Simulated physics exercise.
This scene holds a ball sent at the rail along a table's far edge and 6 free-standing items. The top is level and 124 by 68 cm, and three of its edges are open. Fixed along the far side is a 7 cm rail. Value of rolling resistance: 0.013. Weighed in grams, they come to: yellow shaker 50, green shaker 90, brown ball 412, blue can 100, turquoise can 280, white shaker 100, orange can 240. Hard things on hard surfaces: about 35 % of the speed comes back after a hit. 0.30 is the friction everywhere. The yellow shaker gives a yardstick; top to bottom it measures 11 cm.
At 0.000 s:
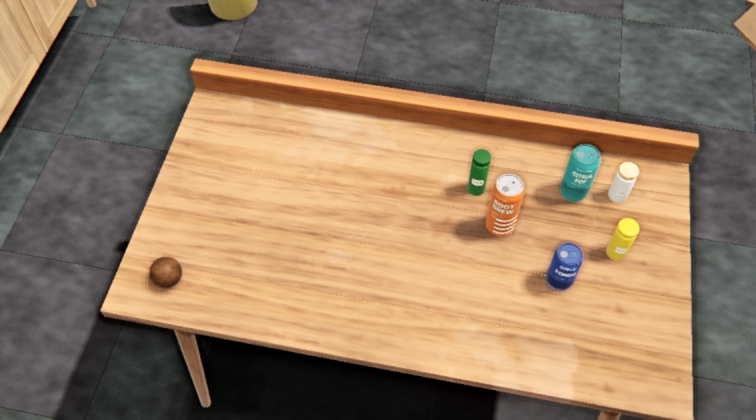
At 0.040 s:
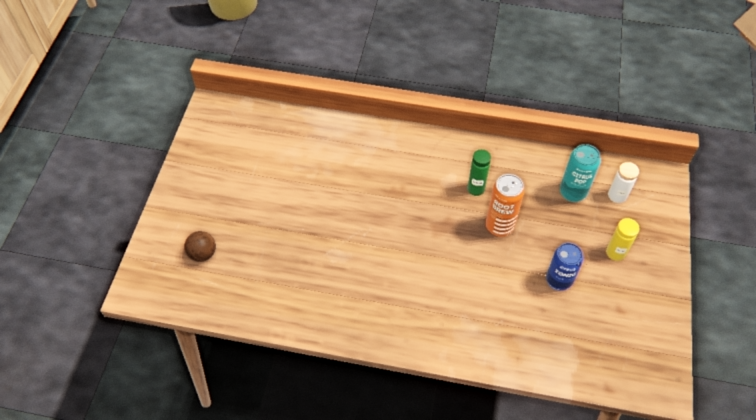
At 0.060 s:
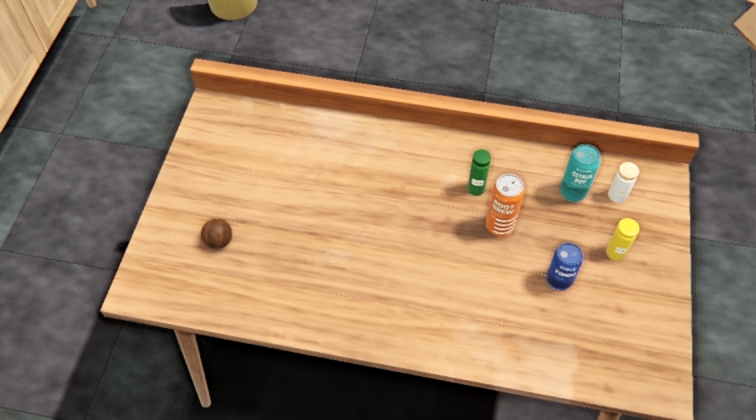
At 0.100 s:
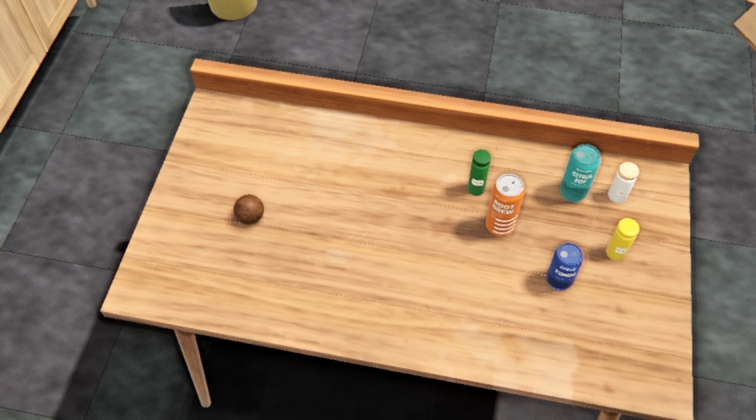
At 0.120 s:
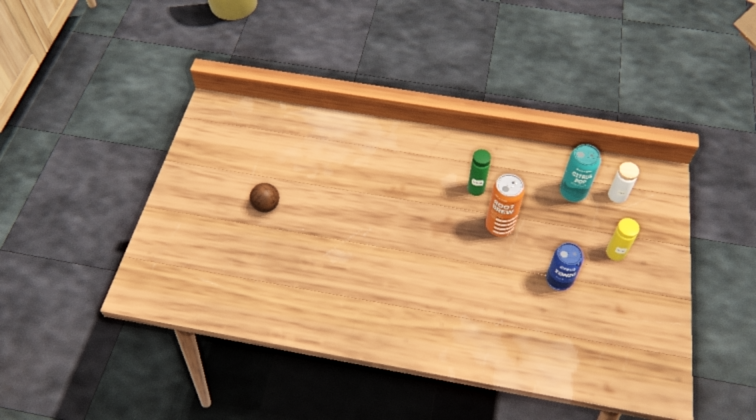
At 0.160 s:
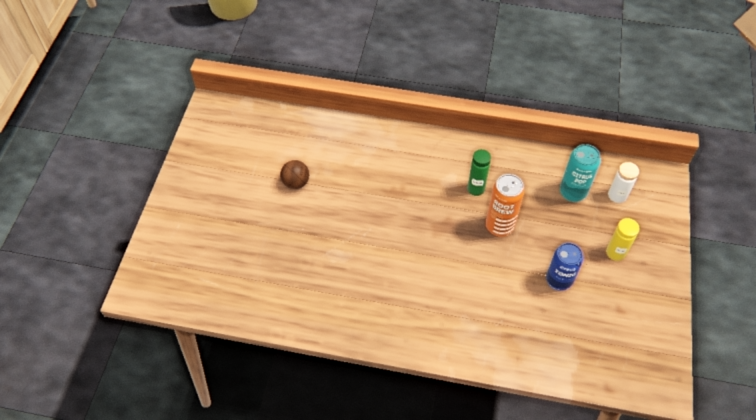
A brown ball rolls diagonally up and right across a wooden table holding cans and shakers.
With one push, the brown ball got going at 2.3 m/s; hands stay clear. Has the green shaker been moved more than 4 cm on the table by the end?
Yes.
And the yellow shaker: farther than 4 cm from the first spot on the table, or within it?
As for the yellow shaker, it gets displaced.
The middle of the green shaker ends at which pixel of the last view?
At pixel (541, 373) or so, give or take.
Around 0.76 s, brown ball near (532, 203); green shaker on its side near (581, 212); orange can at 6° to upright.
Around 1.56 s, brown ball near (657, 246); green shaker now off the table; yellow shaker on its side.
Finally (3.1 s), off the table, green shaker; on their side or leaning hard on the table, yellow shaker; the other 4 still in place (within 4 cm). Final places as that camera would see them, green shaker near (541, 373).
